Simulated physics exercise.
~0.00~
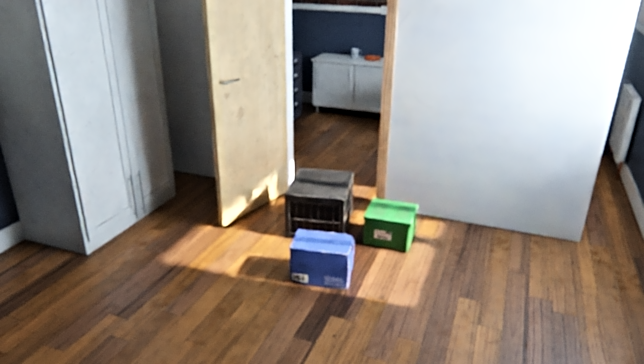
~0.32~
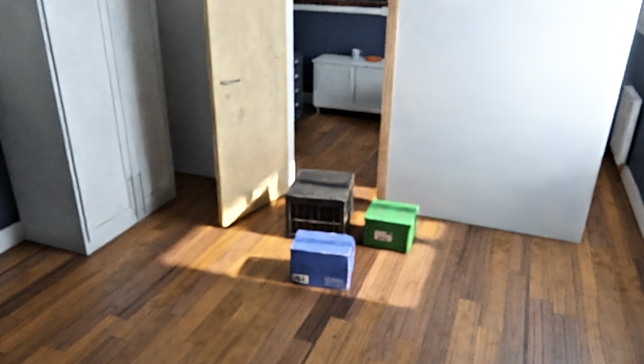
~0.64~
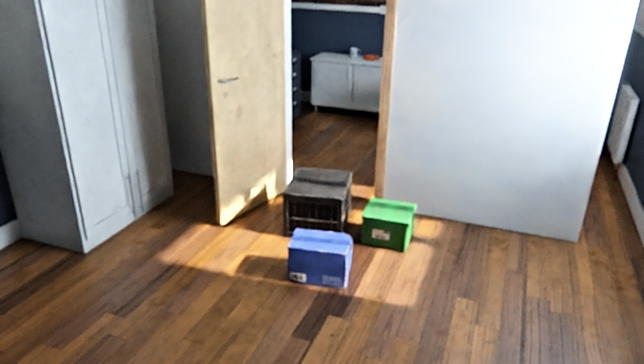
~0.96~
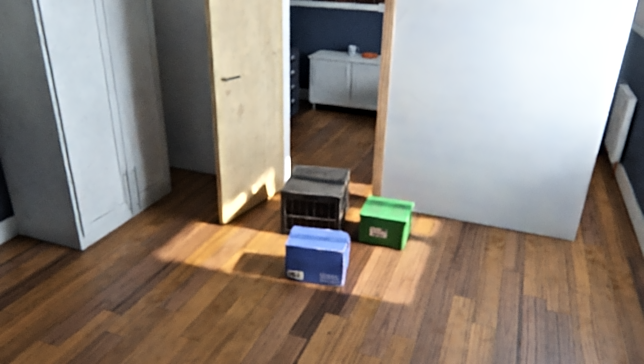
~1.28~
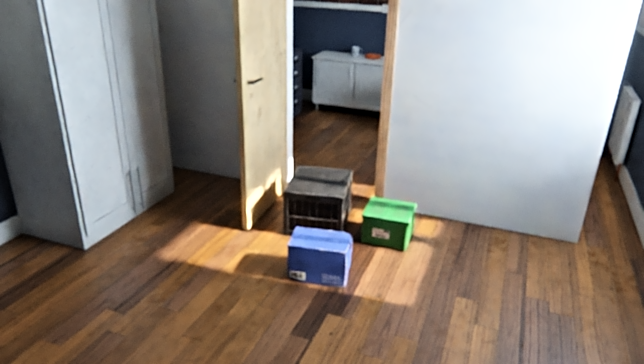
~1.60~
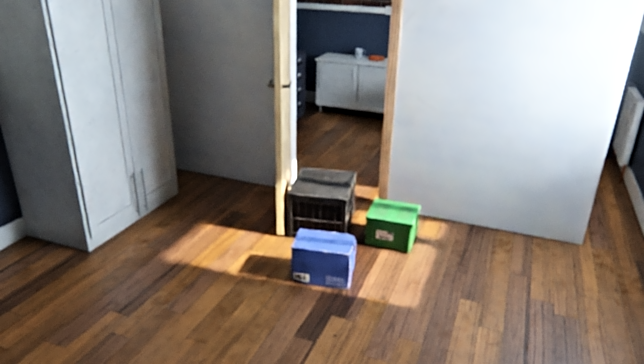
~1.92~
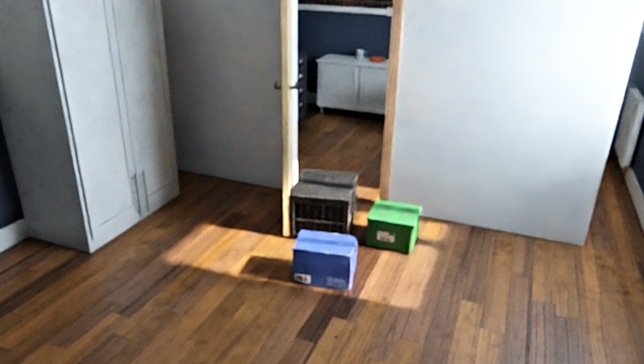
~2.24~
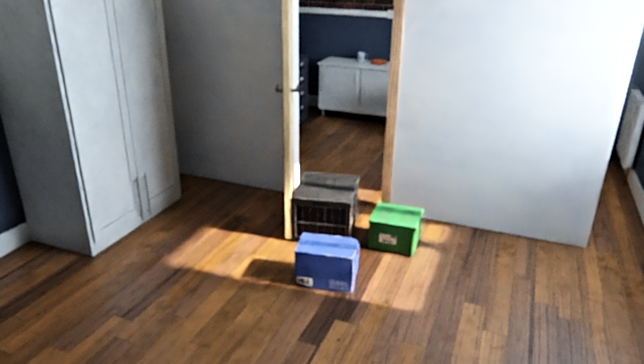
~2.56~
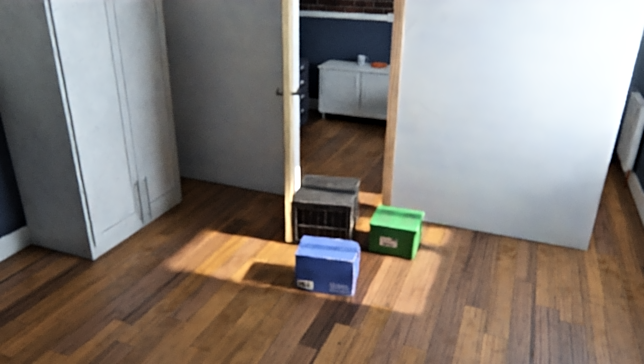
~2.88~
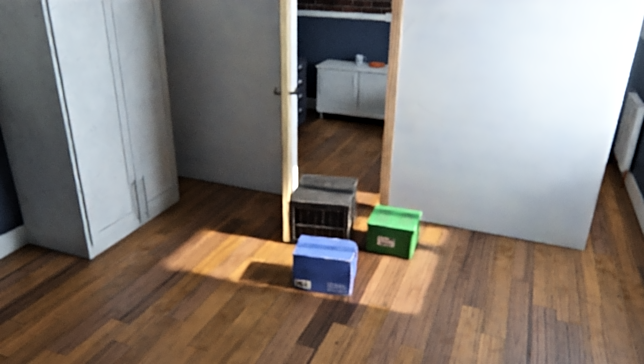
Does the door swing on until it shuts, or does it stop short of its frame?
It stops short, coming to rest still open at the black chest, which stays where it is on the floor.
Pale wooden door swinging partway towards its frame and stopping still open at a black chest, blue box and green tote unmoved.
